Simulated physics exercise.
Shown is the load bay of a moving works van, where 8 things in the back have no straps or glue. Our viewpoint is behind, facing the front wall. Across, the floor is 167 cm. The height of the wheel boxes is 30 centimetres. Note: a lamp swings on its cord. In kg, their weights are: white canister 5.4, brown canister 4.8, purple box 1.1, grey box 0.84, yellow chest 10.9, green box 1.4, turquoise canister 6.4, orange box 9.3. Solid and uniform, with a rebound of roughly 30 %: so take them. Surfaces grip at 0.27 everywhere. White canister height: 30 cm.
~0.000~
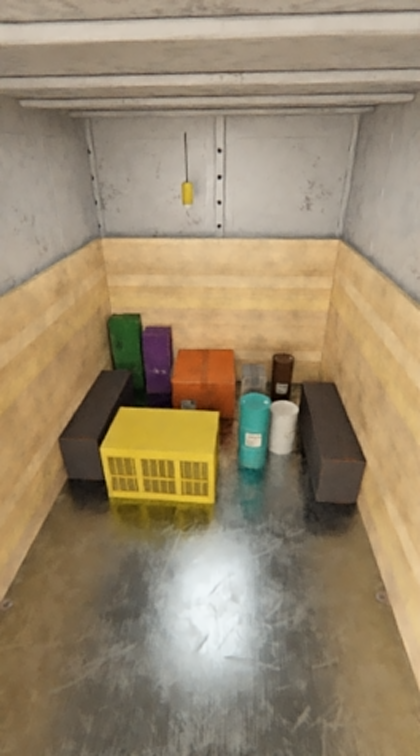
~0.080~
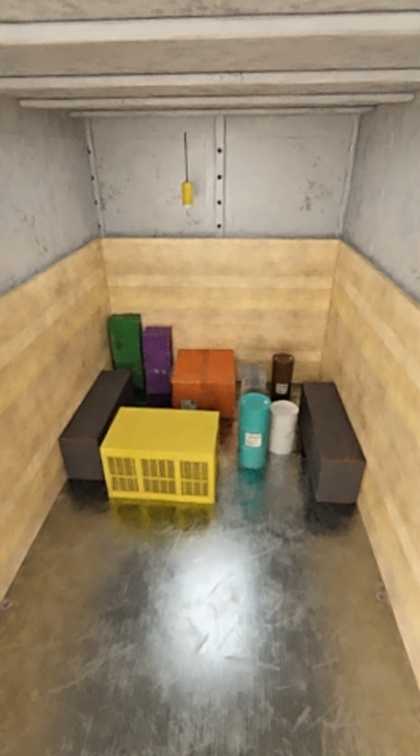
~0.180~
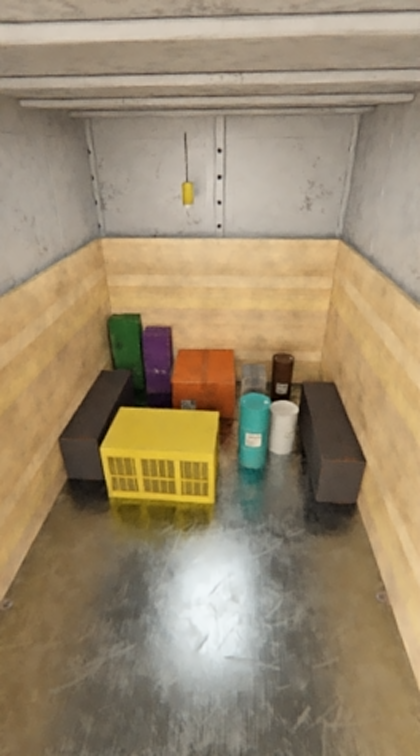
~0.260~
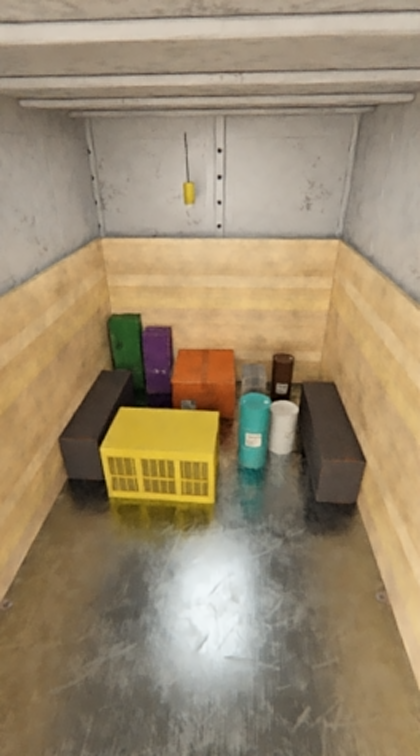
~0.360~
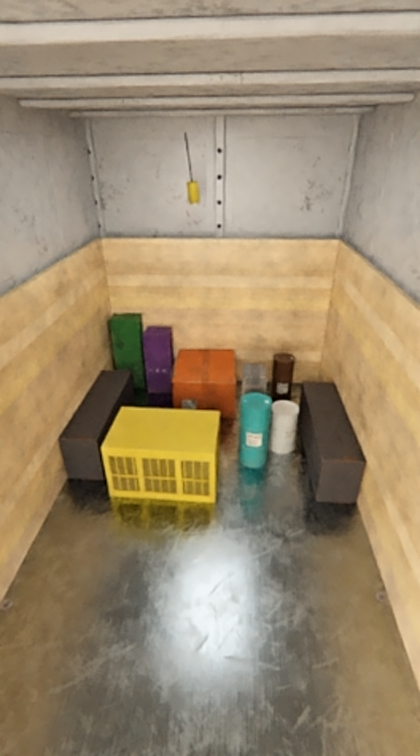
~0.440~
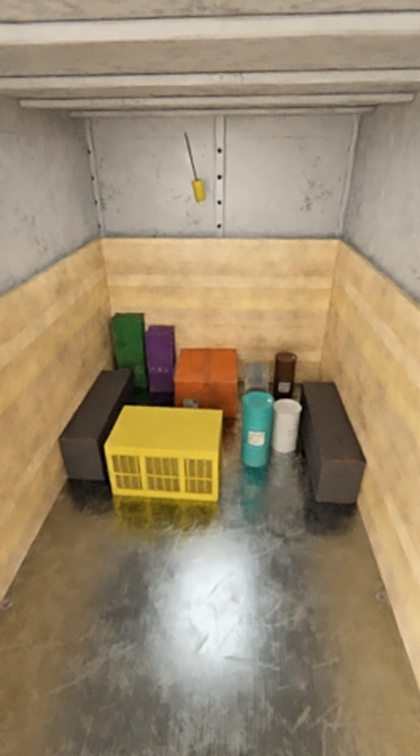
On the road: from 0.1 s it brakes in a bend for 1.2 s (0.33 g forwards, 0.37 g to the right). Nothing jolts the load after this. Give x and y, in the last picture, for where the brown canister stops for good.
It stops near (313, 365) in the last picture.
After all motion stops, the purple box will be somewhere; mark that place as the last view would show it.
Near (189, 357).
After 0.64 s, push 0.33 g forwards, 0.37 g right; brown canister moved 14 cm near (294, 378); grey box moved 14 cm; turquoise canister moved 14 cm.
After 0.84 s, push 0.33 g forwards, 0.37 g right; brown canister moved 34 cm near (311, 370); grey box moved 32 cm; yellow chest moved 33 cm.
After 1.04 s, push 0.33 g forwards, 0.37 g right; brown canister moved 40 cm near (312, 366); grey box 4° off upright; yellow chest moved 54 cm.
In the end (1.9 s), not toppled but over 15 cm from the start, white canister, brown canister, purple box, grey box, yellow chest, green box, turquoise canister and orange box. At the end, from the last picture's camera, brown canister near (313, 365).
